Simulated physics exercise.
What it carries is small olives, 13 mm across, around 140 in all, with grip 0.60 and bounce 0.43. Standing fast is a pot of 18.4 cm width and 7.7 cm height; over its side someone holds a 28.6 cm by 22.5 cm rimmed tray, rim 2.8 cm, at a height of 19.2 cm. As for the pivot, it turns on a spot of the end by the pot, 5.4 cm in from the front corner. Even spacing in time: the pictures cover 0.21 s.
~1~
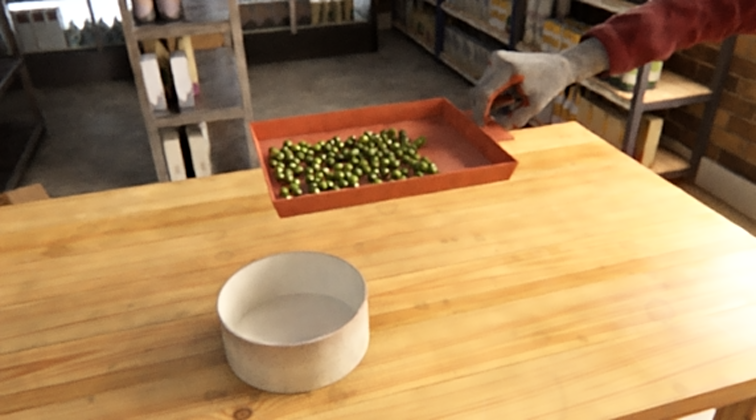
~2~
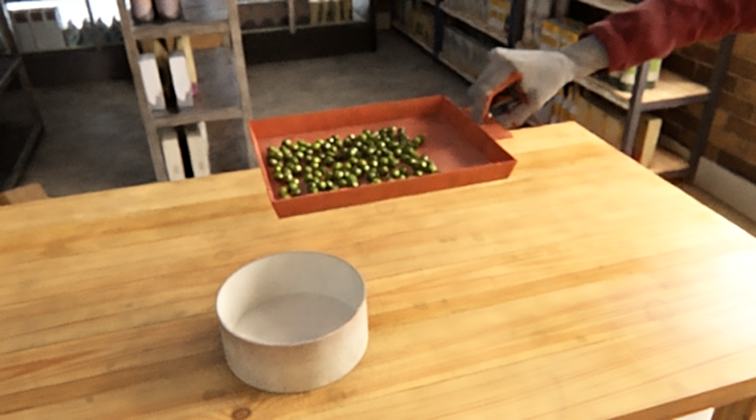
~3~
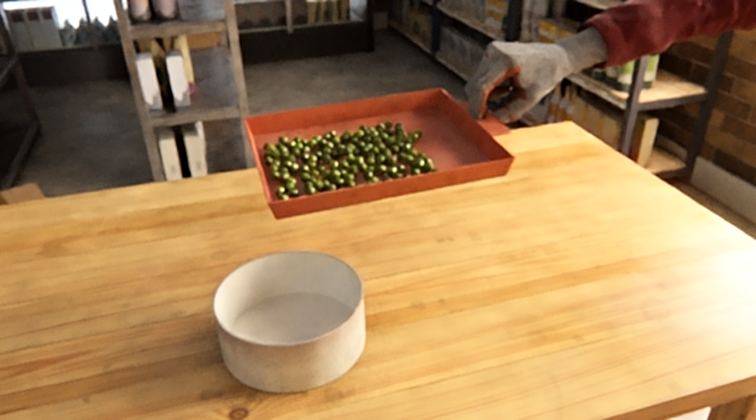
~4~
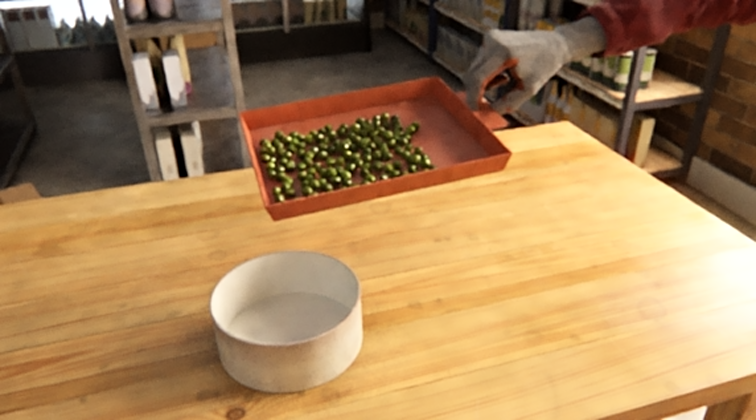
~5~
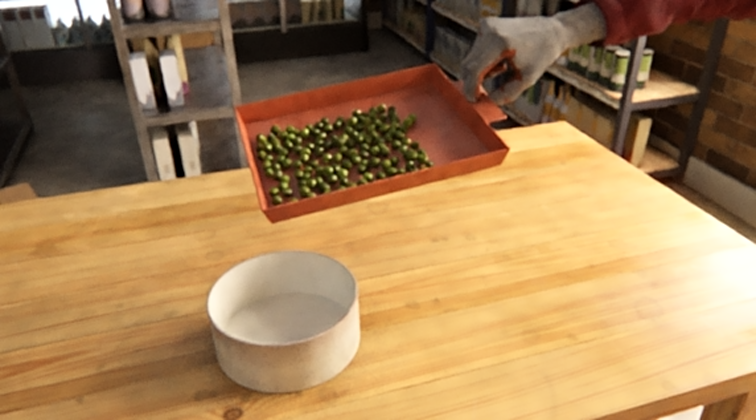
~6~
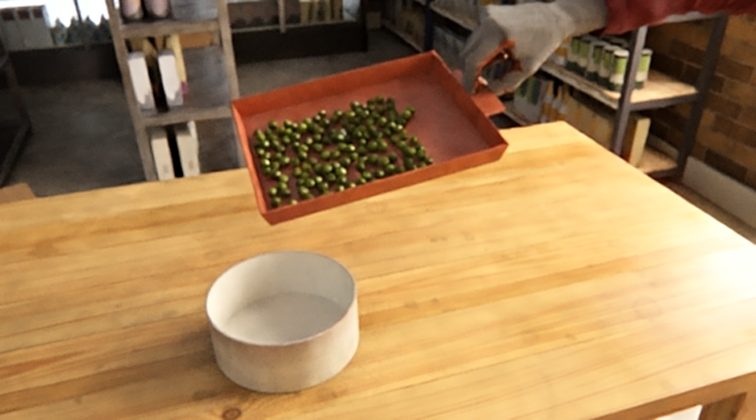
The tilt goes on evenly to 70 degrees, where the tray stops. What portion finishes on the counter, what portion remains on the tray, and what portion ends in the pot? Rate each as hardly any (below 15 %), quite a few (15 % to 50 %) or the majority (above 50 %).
I would put it this way: Counter: Hardly any, tray: The majority, pot: Hardly any.
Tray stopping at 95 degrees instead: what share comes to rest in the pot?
In that case it comes to about 95 in a hundred.
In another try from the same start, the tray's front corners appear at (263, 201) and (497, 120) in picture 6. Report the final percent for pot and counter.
You'd end with pot at 0 and counter at 0.
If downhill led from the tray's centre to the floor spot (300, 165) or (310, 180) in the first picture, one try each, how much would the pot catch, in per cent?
Estimate: Some 0 % and some 5 % respectively.
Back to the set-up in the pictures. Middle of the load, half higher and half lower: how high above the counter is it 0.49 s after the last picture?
Around 24 cm up.
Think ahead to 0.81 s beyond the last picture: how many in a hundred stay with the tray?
It comes to near 100 per cent.
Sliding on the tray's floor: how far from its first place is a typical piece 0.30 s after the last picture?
Displacement on the tray: Roughly 4 cm.
Then, 0.30 s after the last picture, tilt 42 degrees; the tray holds 100 %, the pot 0 %.
Then, 0.49 s after the last picture, tilt 60 degrees; the tray holds 100 %, the pot 0 %.
Then, 0.81 s after the last picture, tilt 70 degrees; the tray holds 100 %, the pot 0 %.
In the end, counter 0 %, tray 100 %, pot 0 %.
